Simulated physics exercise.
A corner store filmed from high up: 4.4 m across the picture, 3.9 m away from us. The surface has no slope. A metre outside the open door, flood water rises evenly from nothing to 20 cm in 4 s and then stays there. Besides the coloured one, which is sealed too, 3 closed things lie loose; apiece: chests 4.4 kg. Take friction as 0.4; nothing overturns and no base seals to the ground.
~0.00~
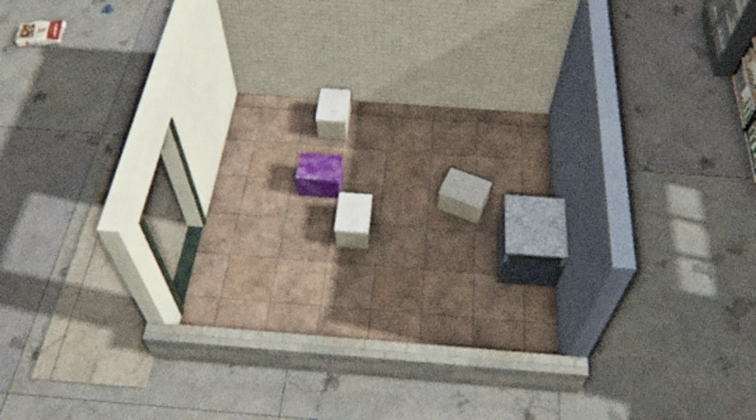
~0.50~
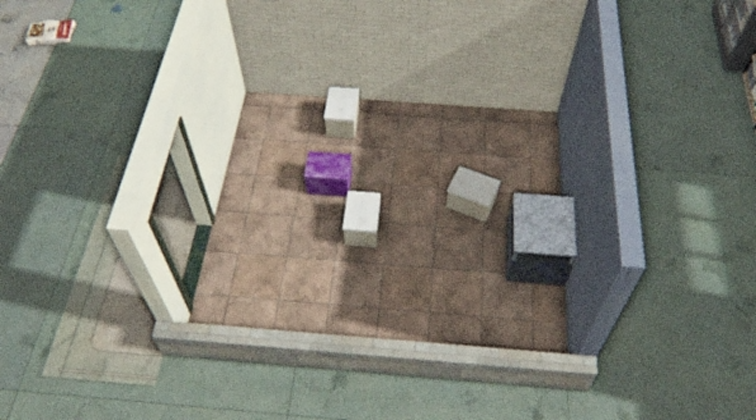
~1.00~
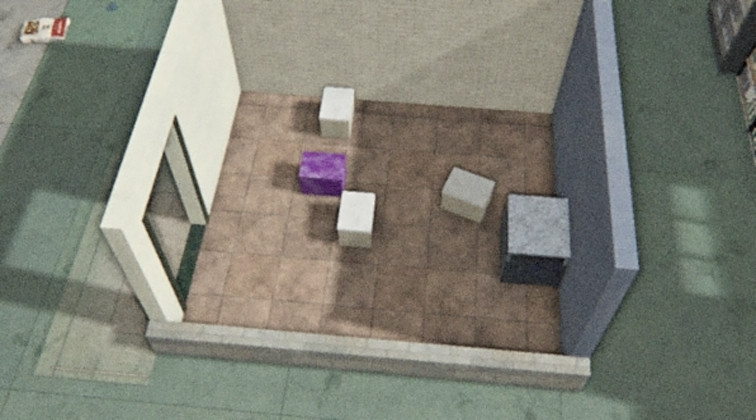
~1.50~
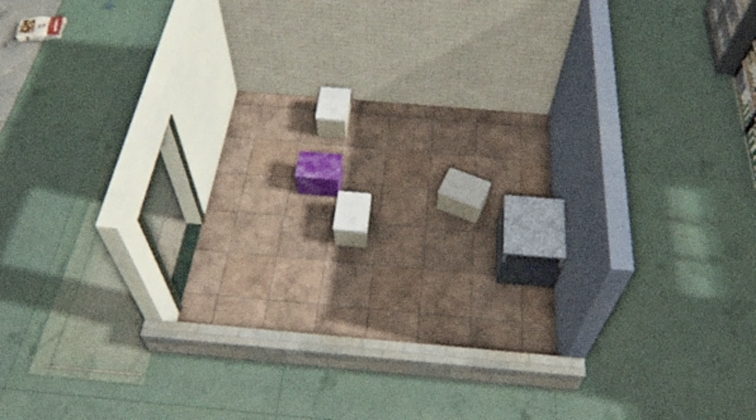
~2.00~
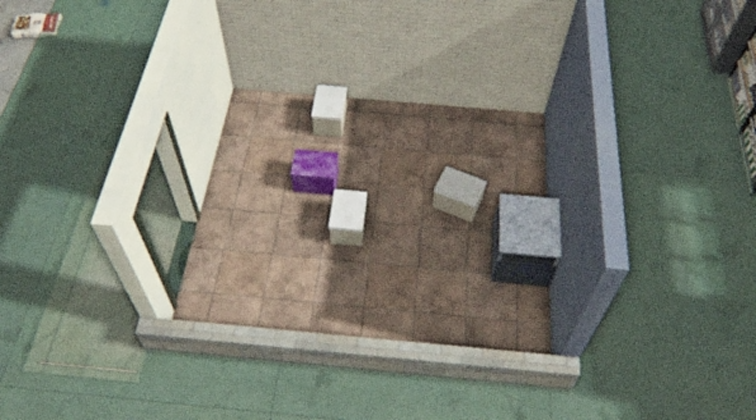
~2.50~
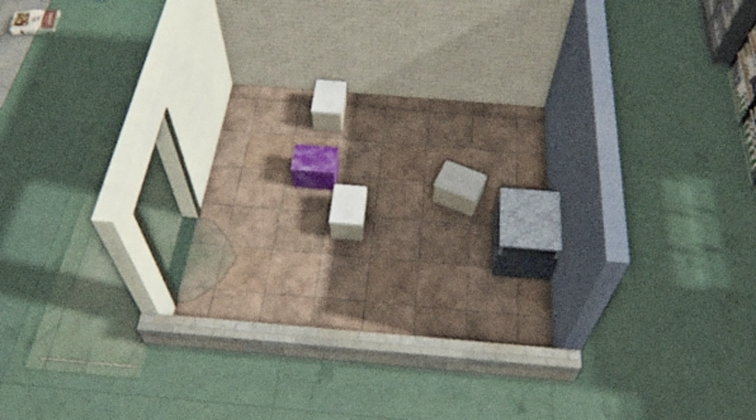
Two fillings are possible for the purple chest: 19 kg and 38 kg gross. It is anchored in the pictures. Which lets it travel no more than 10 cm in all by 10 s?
I expect that the lower weight is enough.
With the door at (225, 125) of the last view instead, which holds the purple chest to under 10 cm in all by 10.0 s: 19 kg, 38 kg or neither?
In that case only the higher weight holds it.
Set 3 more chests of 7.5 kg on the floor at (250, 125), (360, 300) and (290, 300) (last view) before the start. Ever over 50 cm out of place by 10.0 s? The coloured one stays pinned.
In turn: Under, over, more.
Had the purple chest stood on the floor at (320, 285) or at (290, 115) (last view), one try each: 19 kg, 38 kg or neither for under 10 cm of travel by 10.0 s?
In turn: Only the larger holds; the smaller is enough.
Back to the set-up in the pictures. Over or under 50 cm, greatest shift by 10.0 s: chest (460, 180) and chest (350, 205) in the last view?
In that order: More, past it.
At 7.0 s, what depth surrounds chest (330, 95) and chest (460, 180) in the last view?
Roughly 1 and 3 cm.
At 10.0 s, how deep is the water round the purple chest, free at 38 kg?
Roughly 3 cm.
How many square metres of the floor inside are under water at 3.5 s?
About 2.5 m2.
After 3.5 s the purple chest would be 0 cm from its start with 19 kg and 0 cm from its start with 38 kg; 0 cm of water round it then.
After 4.5 s the purple chest would be 0 cm from its start with 19 kg and 0 cm from its start with 38 kg; 2 cm of water round it then.
After 7.0 s the purple chest would be 0 cm from its start with 19 kg and 0 cm from its start with 38 kg; 3 cm of water round it then.
After 10.0 s the purple chest would be 0 cm from its start with 19 kg and 0 cm from its start with 38 kg; 3 cm of water round it then.
